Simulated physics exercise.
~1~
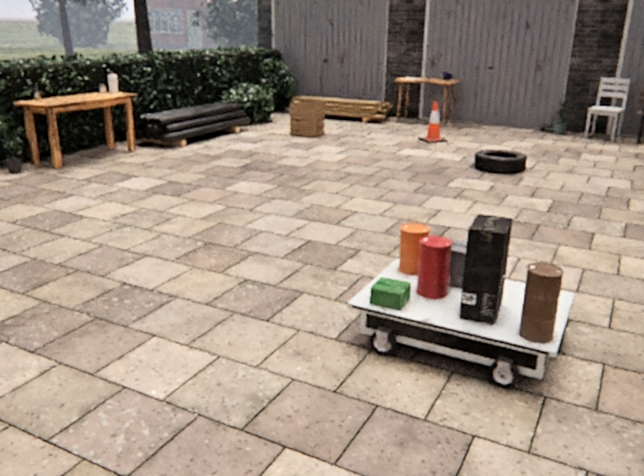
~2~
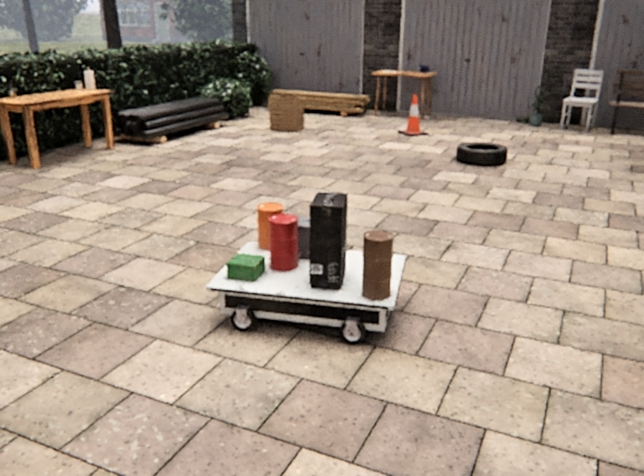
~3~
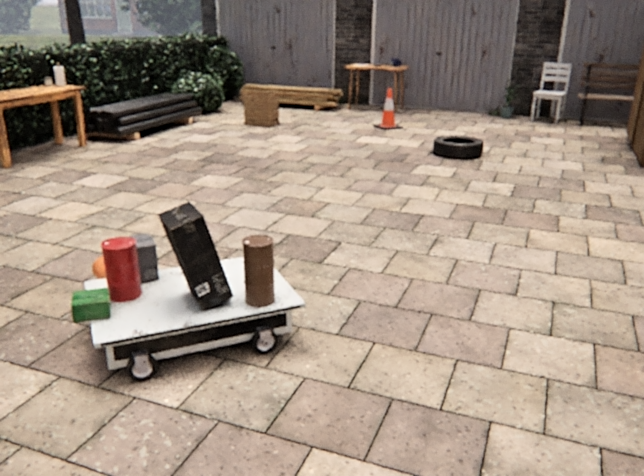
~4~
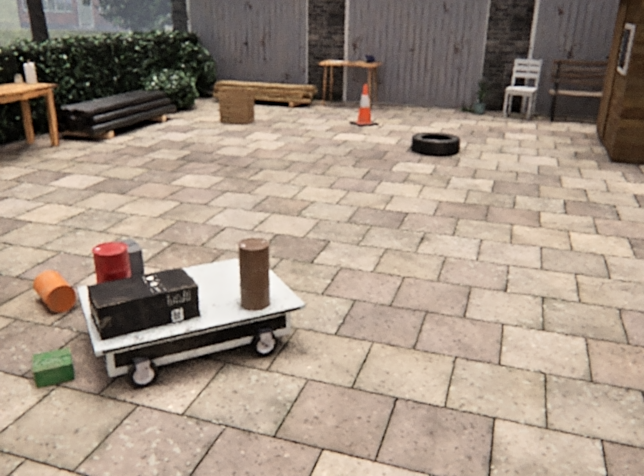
A flat white cart carrying canisters, boxes and a green parcel rolled left across a paved yard and turned, then the orange canister and green parcel dropped to the ground and the black box toppled flat on the deck, while the rest stayed upright.
